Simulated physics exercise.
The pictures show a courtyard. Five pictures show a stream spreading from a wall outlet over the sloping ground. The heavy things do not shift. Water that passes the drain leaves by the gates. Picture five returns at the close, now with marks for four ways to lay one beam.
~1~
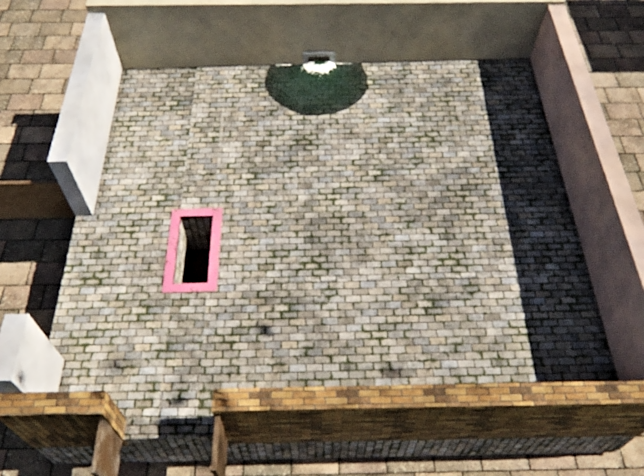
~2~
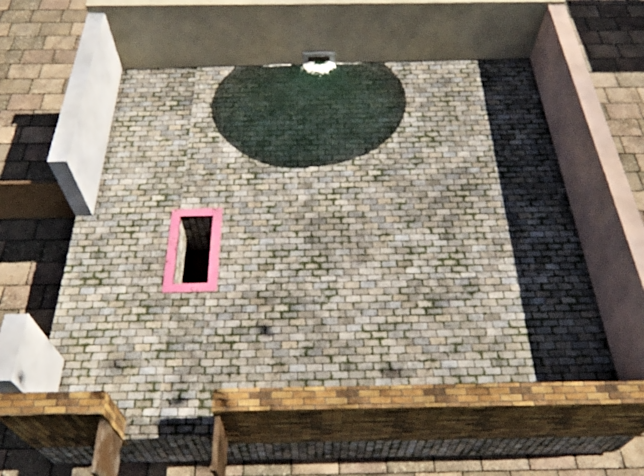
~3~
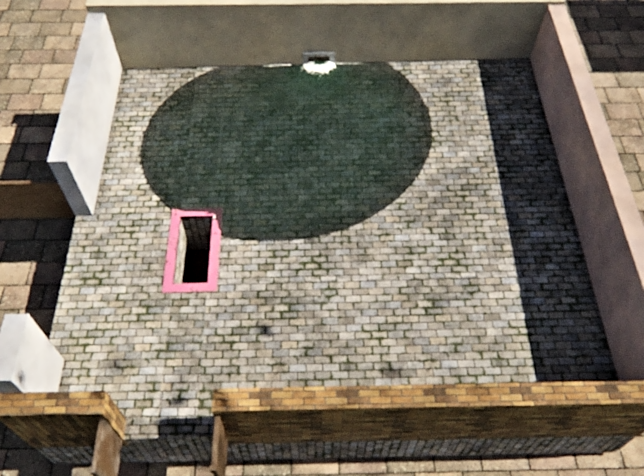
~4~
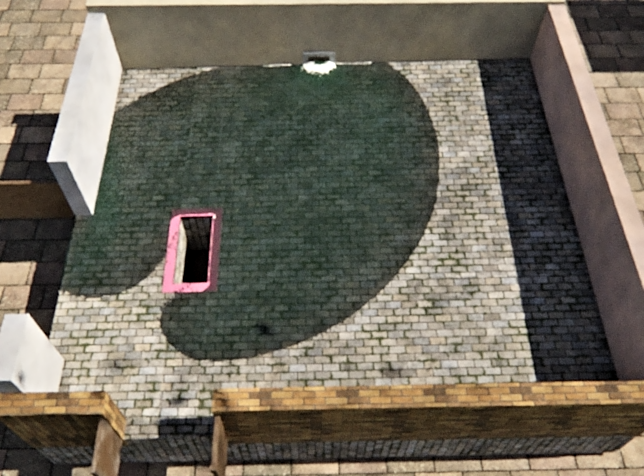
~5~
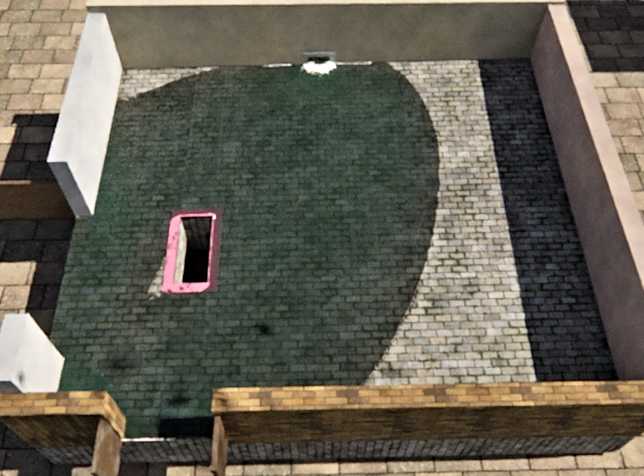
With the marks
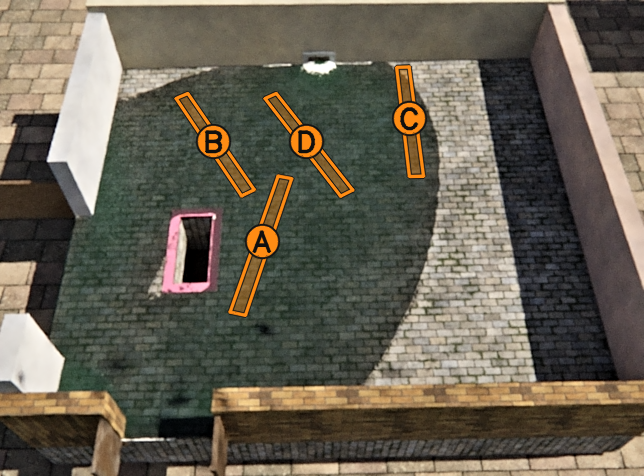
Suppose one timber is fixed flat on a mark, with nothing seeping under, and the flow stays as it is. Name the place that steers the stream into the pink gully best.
The answer is position C.
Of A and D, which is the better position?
It is A.
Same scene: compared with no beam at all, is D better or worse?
It is worse.
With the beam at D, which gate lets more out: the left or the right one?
The left gate.
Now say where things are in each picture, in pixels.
In the first frame, outfall at (319, 59); pink gully at (194, 249); open gate at (79, 283); open gate at (175, 417); front seen at (323, 109), 4 % of the ground wet; pink gully still dry.
In the second frame, front seen at (291, 162), 13 % of the ground wet; pink gully still dry.
In the third frame, front seen at (259, 237), 30 % of the ground wet; pink gully still dry.
In the fourth frame, front seen at (191, 347), 49 % of the ground wet; pink gully taking water.
In the fifth frame, front seen at (47, 351), 62 % of the ground wet; pink gully taking water.
On the marked copy, A from (237, 313) to (284, 177); B from (181, 95) to (247, 192); C from (416, 176) to (402, 67); D from (270, 95) to (346, 193).
If A is chosen, about 19 % of the stream goes into the pink gully, about 81 % out by the gates.
If B is chosen, about 10 % of the stream goes into the pink gully, about 90 % out by the gates.
If C is chosen, about 28 % of the stream goes into the pink gully, about 72 % out by the gates.
If D is chosen, next to none of the stream goes into the pink gully, about 99 % out by the gates.
